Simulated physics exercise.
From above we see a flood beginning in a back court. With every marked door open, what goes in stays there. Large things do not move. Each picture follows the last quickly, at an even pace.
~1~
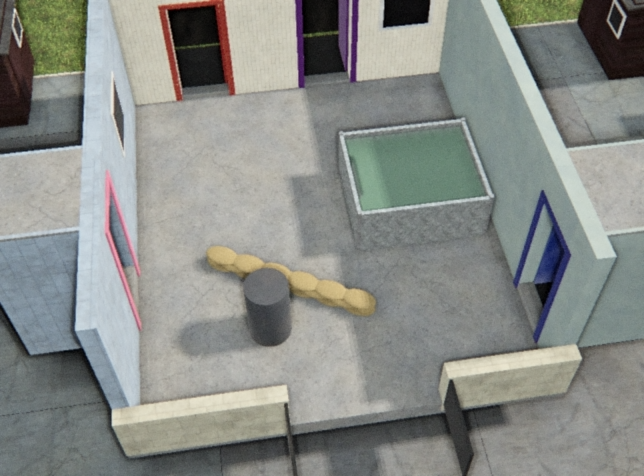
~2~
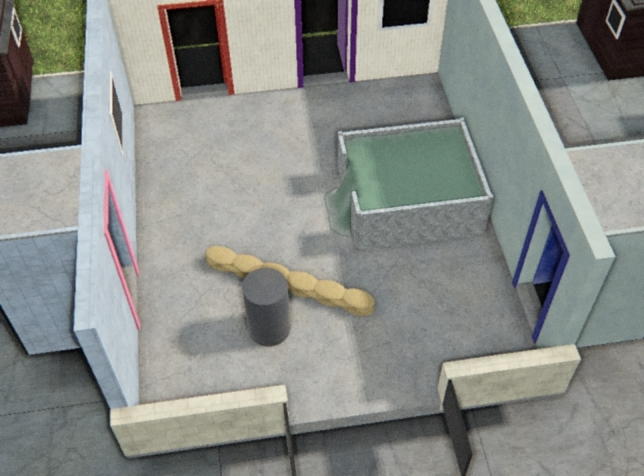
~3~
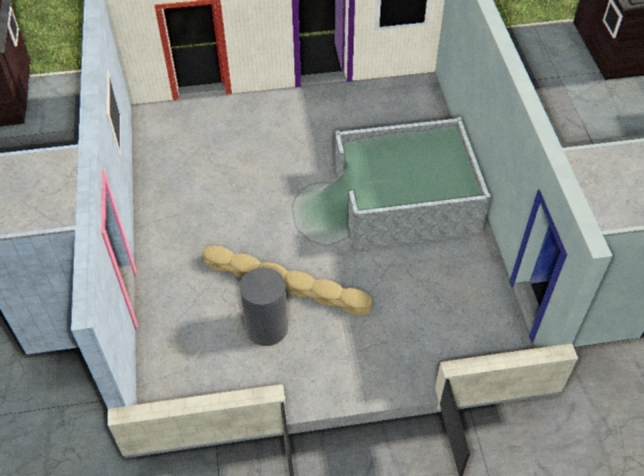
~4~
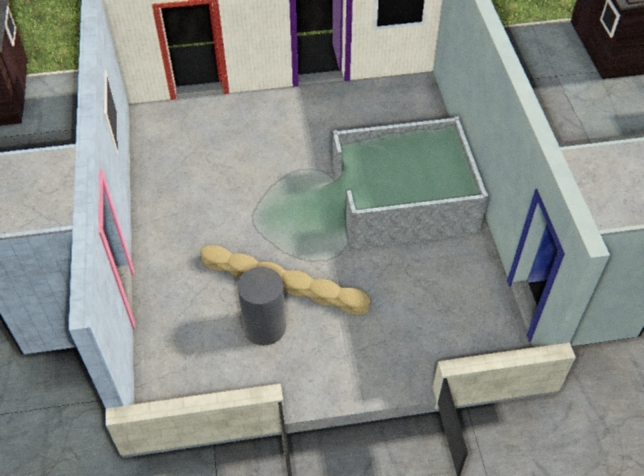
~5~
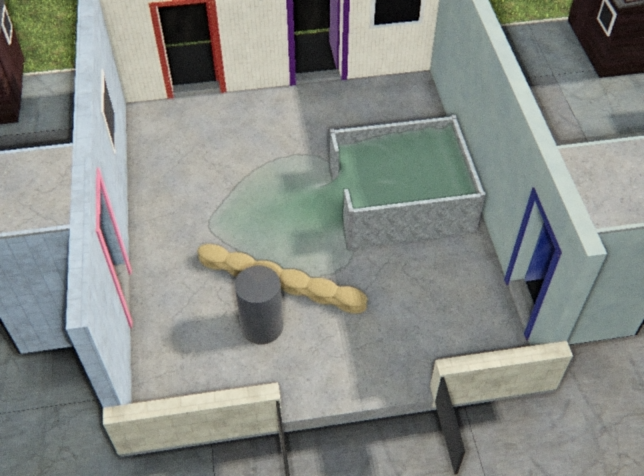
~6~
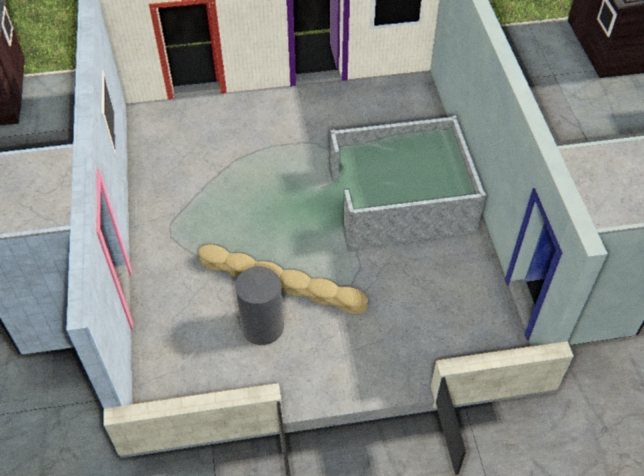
Greenish water pours through a gap in the left side of a raised tank in a walled court, then spreads leftward across the paved floor in a widening sheet, reaching the row of tan sacks behind a grey cylinder.
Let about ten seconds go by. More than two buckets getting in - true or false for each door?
Pink door: False; red door: True; purple door: False; blue door: False.
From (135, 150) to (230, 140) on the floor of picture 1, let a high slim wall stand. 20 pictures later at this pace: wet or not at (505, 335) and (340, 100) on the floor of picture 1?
Not wet, not wet.
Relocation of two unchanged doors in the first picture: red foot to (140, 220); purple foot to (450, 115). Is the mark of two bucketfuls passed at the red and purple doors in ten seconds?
My reading: Red exceeds the limit, purple exceeds the limit.
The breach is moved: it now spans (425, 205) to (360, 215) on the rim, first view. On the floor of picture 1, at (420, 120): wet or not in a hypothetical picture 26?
At that place: Clear.
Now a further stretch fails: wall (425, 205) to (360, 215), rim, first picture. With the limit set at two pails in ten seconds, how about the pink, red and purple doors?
Going door by door, the pink door remains beneath it, the red door remains beneath it, and the purple door remains beneath it.
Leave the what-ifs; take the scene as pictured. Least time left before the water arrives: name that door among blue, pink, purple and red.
The pink door is the one.
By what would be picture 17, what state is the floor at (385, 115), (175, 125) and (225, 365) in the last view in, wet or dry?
The three points read clear, soaked through and clear.
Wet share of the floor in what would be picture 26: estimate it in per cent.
The answer is around 55 per cent.
A moment on, water covers 30 % of the floor; the pink door wet at the sill, nothing in, the red door not reached, the purple door not reached, the blue door not reached.
Next, water covers 40 % of the floor; the pink door wet at the sill, nothing in, the red door wet at the sill, nothing in, the purple door not reached, the blue door not reached.
Then, water covers 55 % of the floor; the pink door wet at the sill, nothing in, the red door over two buckets in, the purple door not reached, the blue door not reached.
Later, water covers 95 % of the floor; the pink door wet at the sill, nothing in, the red door over two buckets in, the purple door wet at the sill, nothing in, the blue door wet at the sill, nothing in.
In the end, water covers 95 % of the floor; the pink door wet at the sill, nothing in, the red door far over two buckets in, the purple door under two buckets in, the blue door wet at the sill, nothing in.
